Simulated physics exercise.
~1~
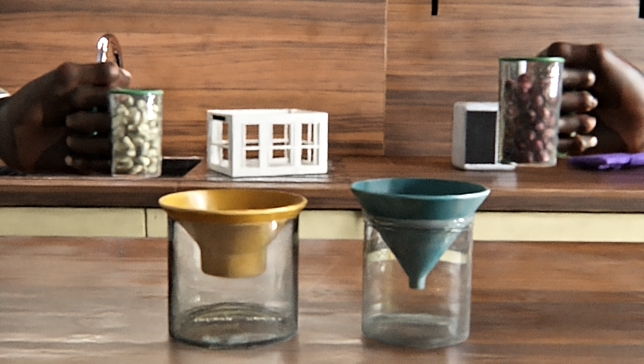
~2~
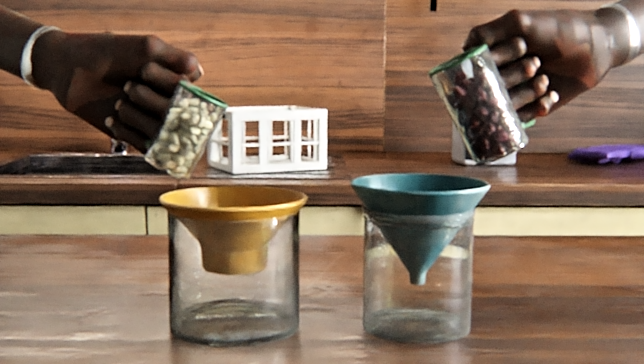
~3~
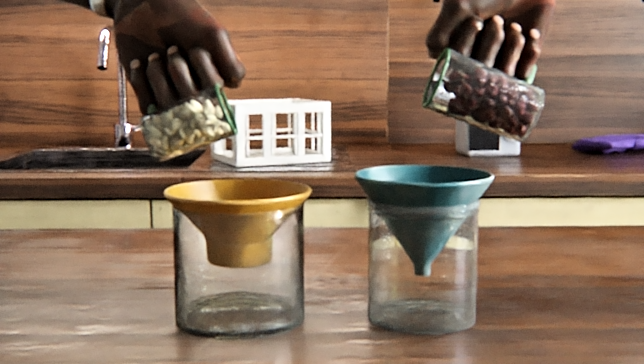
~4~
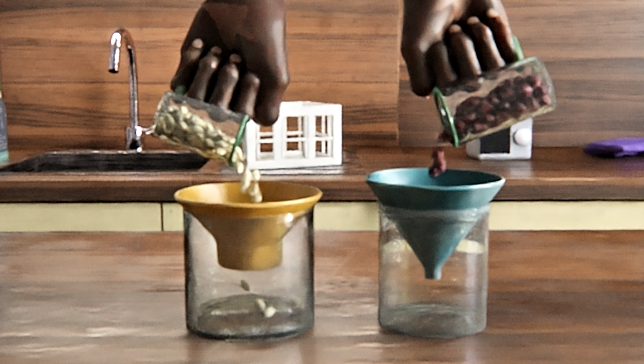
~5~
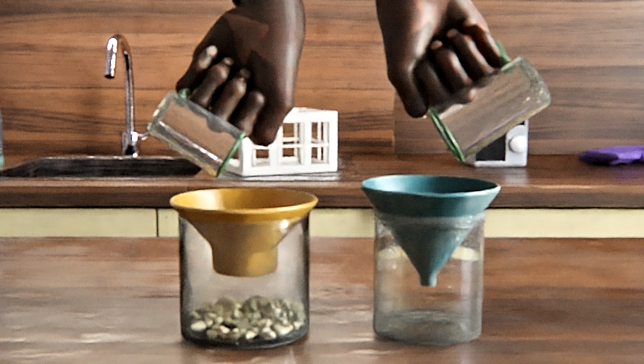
Two hands tipped small glasses of pale and dark red beans over a mustard funnel and a teal one, each set in a glass jar, until both looked empty; pale beans piled up in the left jar, while the right jar stayed empty.
